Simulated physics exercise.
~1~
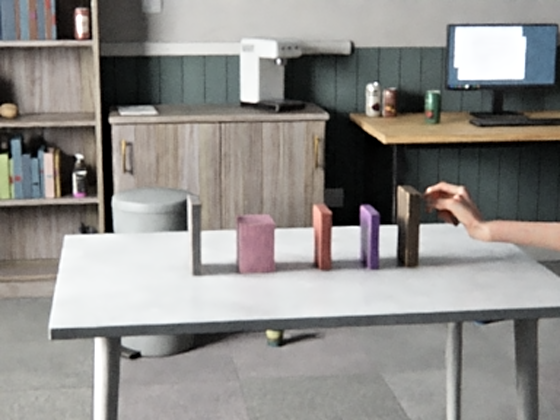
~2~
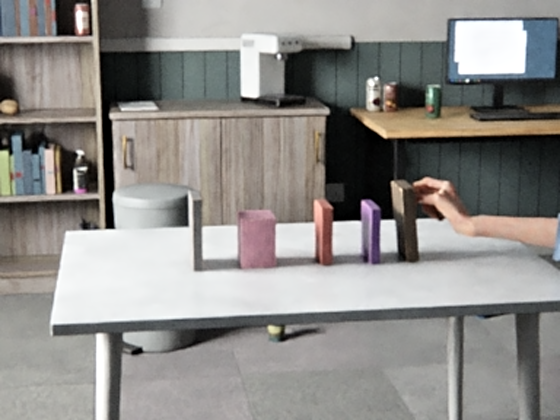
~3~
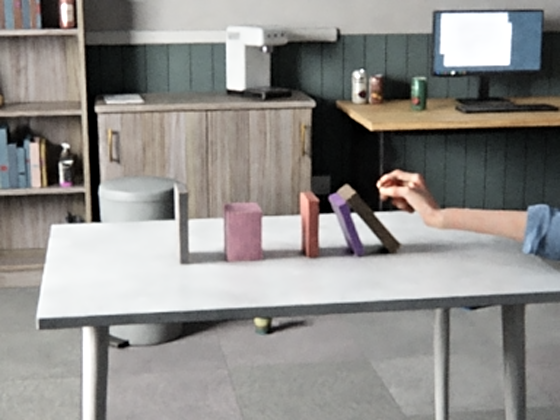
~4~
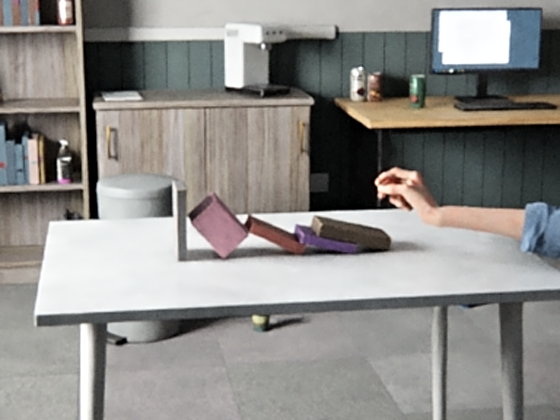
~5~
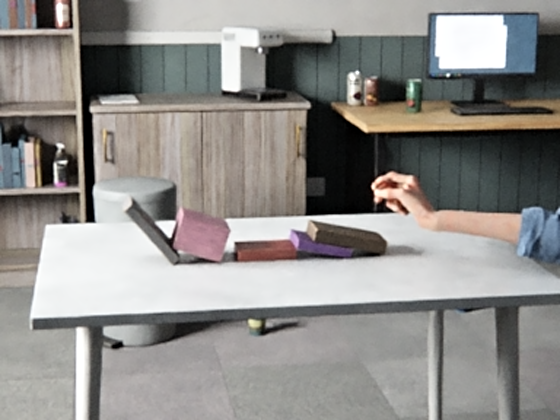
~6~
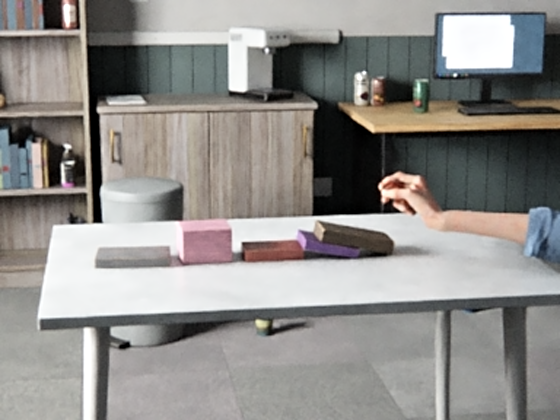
A hand tips the black board leftward, and the whole row topples flat across the table.
